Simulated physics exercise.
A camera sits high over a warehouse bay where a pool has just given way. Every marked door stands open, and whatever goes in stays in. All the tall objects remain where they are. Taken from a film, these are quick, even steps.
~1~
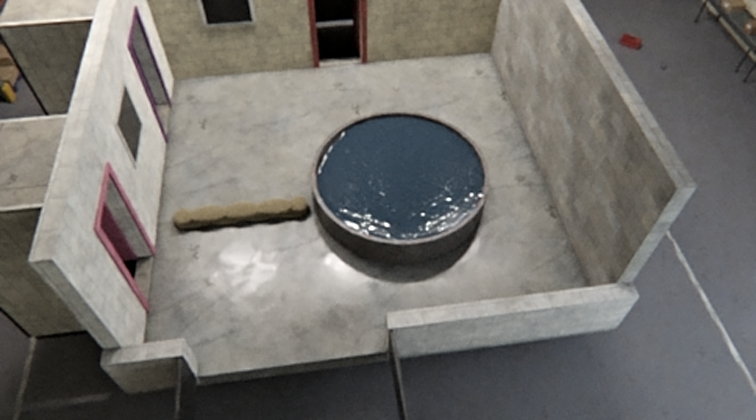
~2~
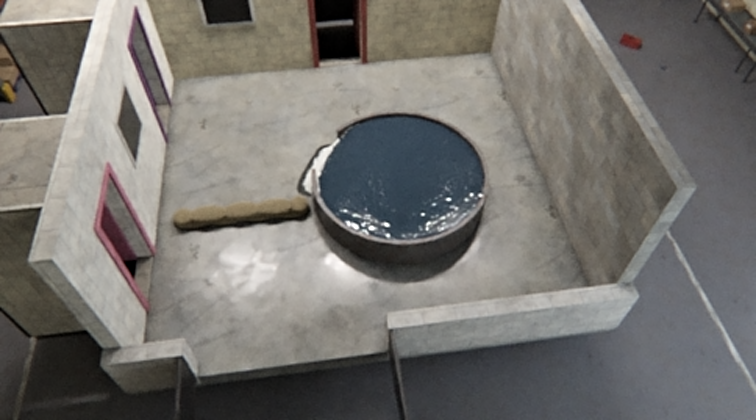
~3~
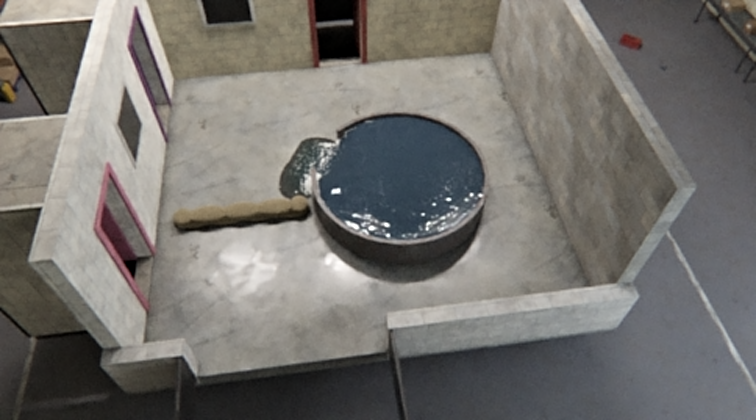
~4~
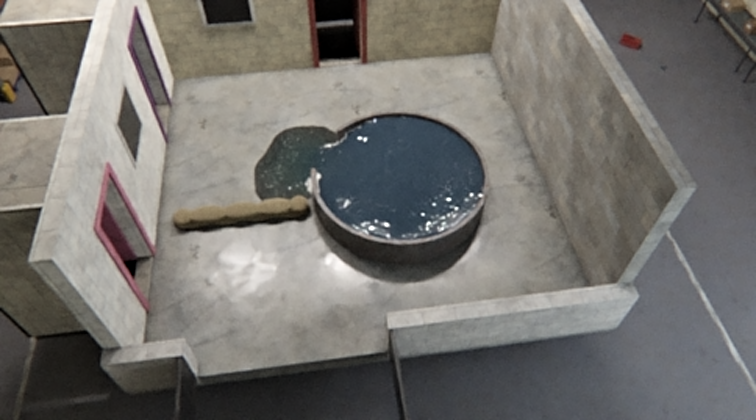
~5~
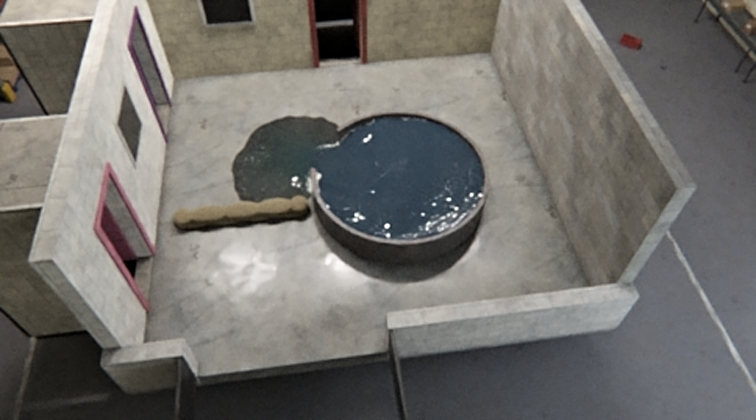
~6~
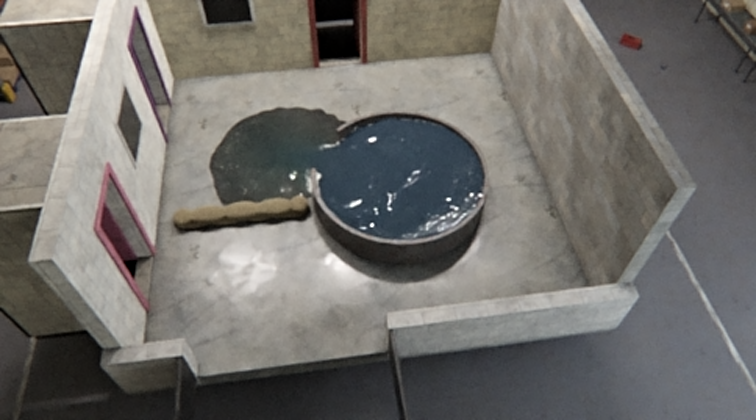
Water pours from a gap in the round pool's left side and spreads leftward across the floor.
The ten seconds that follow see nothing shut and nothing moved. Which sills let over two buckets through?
One by one: Purple door: Exceeds it, red door: Exceeds it, pink door: Does not exceed it.
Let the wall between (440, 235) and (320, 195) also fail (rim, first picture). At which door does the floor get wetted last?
It's the red-painted one.
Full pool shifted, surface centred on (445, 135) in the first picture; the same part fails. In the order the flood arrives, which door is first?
My pick is the red one.
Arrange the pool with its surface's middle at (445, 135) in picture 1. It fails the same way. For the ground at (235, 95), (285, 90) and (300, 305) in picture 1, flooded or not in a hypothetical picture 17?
Soaked, soaked, bone-dry.
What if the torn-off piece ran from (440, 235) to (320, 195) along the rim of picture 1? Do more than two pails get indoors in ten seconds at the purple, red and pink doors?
Result: Purple remains beneath it; red remains beneath it; pink goes past the limit.
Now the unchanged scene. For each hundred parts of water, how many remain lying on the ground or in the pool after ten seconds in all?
Around 92 parts in a hundred.
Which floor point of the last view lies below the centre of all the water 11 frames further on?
It is around (346, 175).
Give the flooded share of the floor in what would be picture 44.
My guess is around 55 in a hundred.
A moment on, water covers 25 % of the floor; the purple door wet at the sill, nothing in, the red door not reached, the pink door not reached.
Next, water covers 30 % of the floor; the purple door under two buckets in, the red door not reached, the pink door not reached.
Then, water covers 35 % of the floor; the purple door over two buckets in, the red door wet at the sill, nothing in, the pink door wet at the sill, nothing in.
Later, water covers 55 % of the floor; the purple door far over two buckets in, the red door under two buckets in, the pink door under two buckets in.
In the end, water covers 80 % of the floor; the purple door far over two buckets in, the red door over two buckets in, the pink door under two buckets in.
